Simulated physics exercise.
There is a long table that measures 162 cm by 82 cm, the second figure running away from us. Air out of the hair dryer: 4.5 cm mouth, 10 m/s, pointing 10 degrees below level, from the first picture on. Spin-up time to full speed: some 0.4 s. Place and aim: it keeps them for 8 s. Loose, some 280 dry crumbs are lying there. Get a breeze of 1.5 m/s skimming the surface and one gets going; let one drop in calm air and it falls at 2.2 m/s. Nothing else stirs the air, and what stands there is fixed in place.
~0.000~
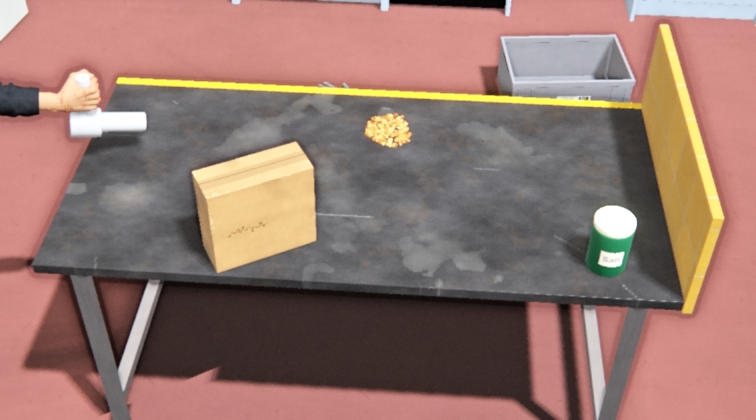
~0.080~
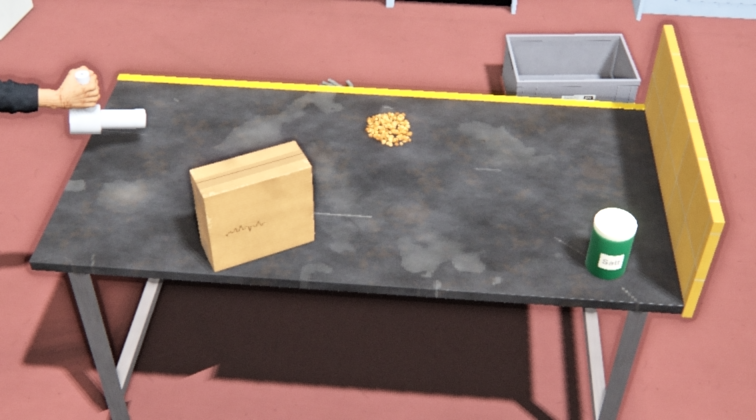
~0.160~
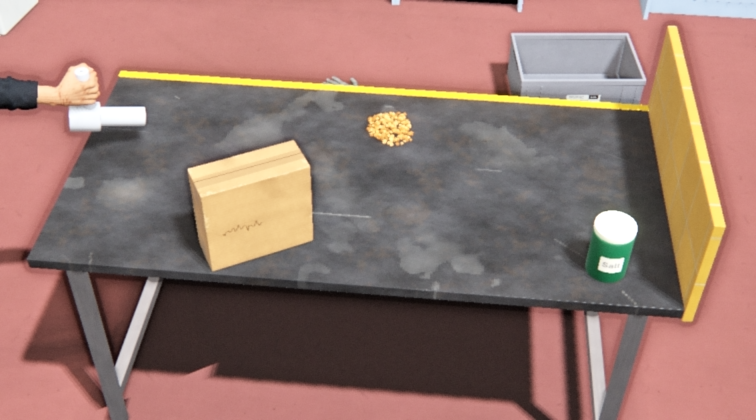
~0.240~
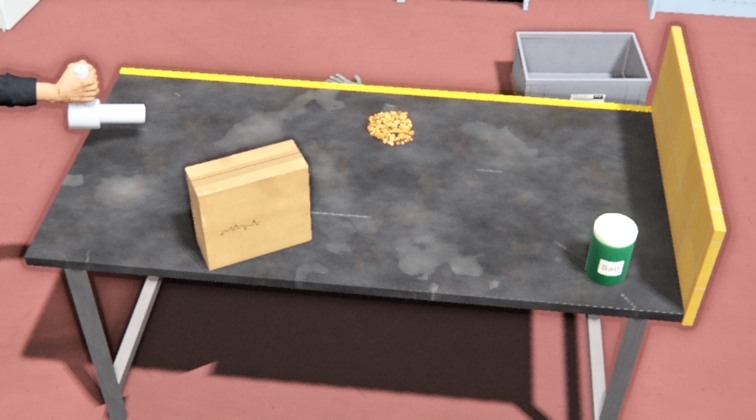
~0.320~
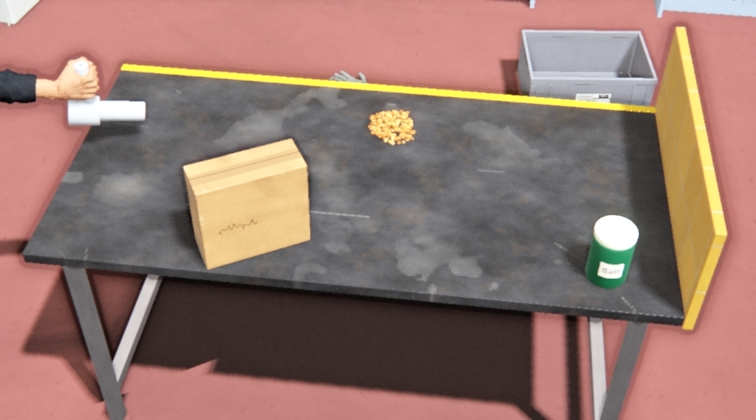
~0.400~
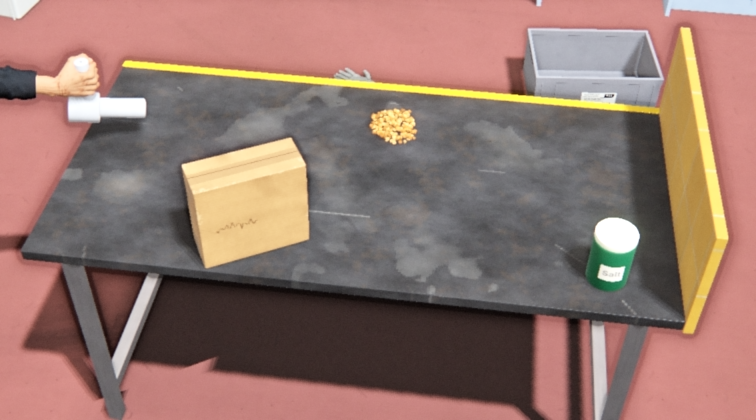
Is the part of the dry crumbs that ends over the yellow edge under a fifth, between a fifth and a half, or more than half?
Twenty to fifty percent make it.
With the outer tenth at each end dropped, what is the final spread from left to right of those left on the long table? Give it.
Looks like some 10 cm to me.
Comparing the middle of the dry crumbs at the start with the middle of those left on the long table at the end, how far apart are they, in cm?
70 cm.
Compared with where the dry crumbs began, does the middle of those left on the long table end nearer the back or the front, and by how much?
Shift: Backward, approx. 5 cm.
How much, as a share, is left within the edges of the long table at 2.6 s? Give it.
Roughly 70 per cent.
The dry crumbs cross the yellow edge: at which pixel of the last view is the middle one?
(591, 103).
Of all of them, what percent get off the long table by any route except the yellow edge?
0 %.
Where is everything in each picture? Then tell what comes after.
The middle of the dry crumbs is near (388, 131), none has stirred yet and the mouth of the hair dryer is at (145, 122), in the first picture.
The middle of the dry crumbs is near (391, 128), none has stirred yet and the yellow edge is centred on (378, 90), in the second picture.
The middle of the dry crumbs is near (392, 128), none has stirred yet, the top of a box is at (249, 167) and the top of a jar is at (616, 225), in the third picture.
The middle of the dry crumbs is near (392, 127) and none has stirred yet, in the fourth picture.
The middle of the dry crumbs is near (394, 126) and none has stirred yet, in the fifth picture.
The middle of the dry crumbs is near (395, 125) and none has stirred yet, in the sixth picture.
After 1.6 s the count stands so, 34 % are over the yellow edge; the middle of those still in play is near (646, 138).
After 2.6 s the count stands so, 34 % are over the yellow edge; the middle of those still in play is near (646, 138).
After 4.4 s the count stands so, 34 % are over the yellow edge; the middle of those still in play is near (646, 138).
After 8.0 s, at the end, 35 % are over the yellow edge; the middle of those still in play is near (650, 139).
